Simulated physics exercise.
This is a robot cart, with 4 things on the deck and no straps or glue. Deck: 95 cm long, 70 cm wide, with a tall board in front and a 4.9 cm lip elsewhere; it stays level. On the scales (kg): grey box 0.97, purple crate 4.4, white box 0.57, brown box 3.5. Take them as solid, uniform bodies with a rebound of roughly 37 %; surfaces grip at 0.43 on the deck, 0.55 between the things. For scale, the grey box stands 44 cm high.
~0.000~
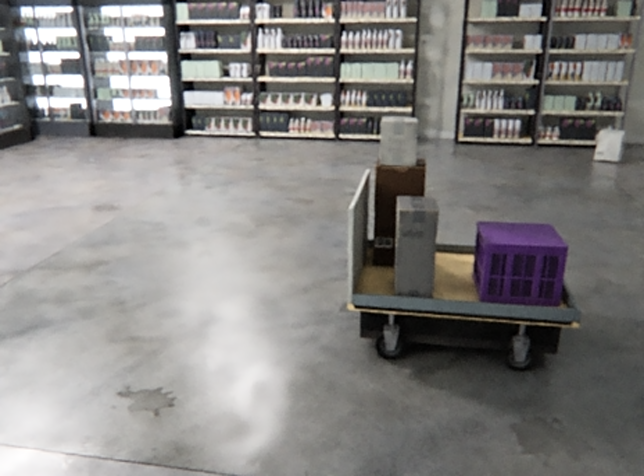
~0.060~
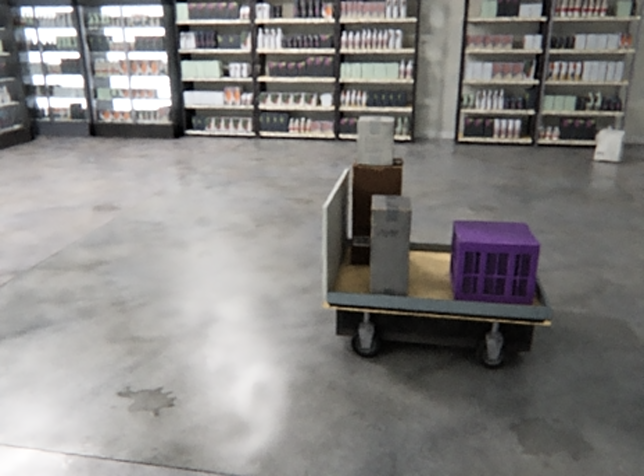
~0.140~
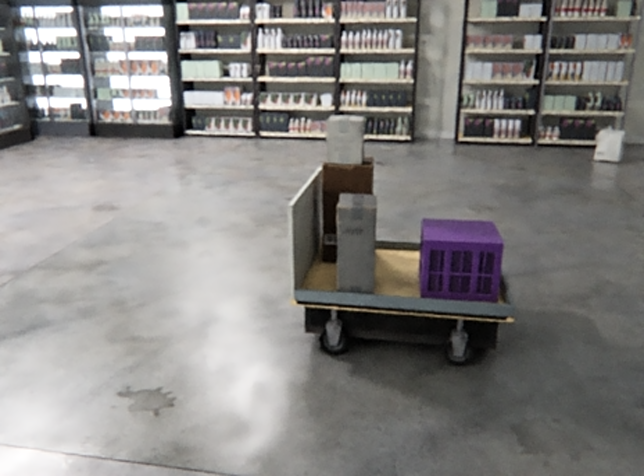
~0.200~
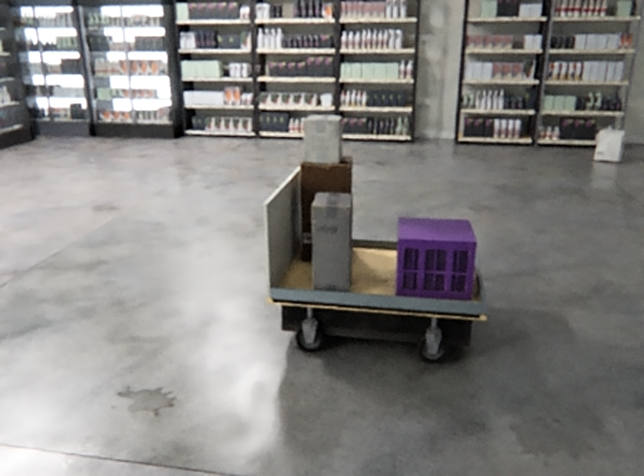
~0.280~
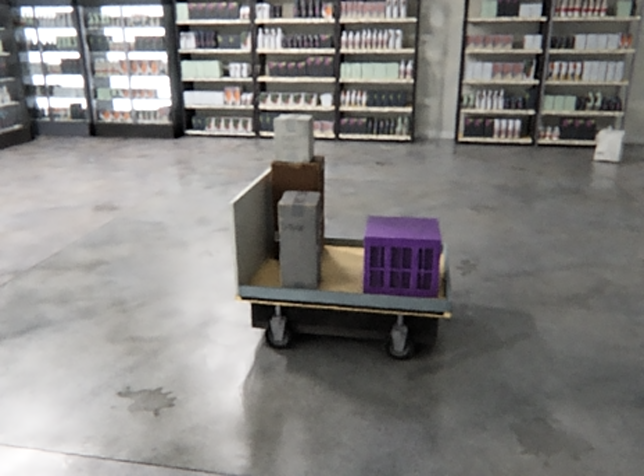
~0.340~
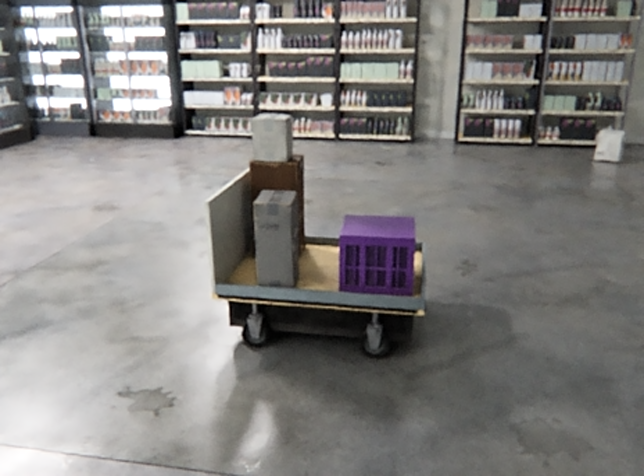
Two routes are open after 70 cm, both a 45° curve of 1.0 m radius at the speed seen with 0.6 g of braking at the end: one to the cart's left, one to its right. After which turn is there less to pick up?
The load fares better going left.
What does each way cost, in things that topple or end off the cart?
Left: 2; right: 3.
Turning left. At 0.64 s, cart has run 122 cm, turned 21°; white box now off the cart; grey box moved 11 cm near (162, 244); brown box 16° off upright.
After 1.04 s, cart has run 195 cm, turned 45°; brown box now off the cart; grey box moved 20 cm.
After 1.44 s, cart has run 209 cm, turned 45°, stopped; grey box moved 26 cm; purple crate moved 12 cm near (58, 296).
In the end (2.2 s), off the cart, white box and brown box; not toppled but over 10 cm from the start, grey box and purple crate. At the end, from the last picture's camera, purple crate near (58, 296).
Turning right instead, grey box, white box and brown box tipped over or off the cart, 3 of 4 in all.
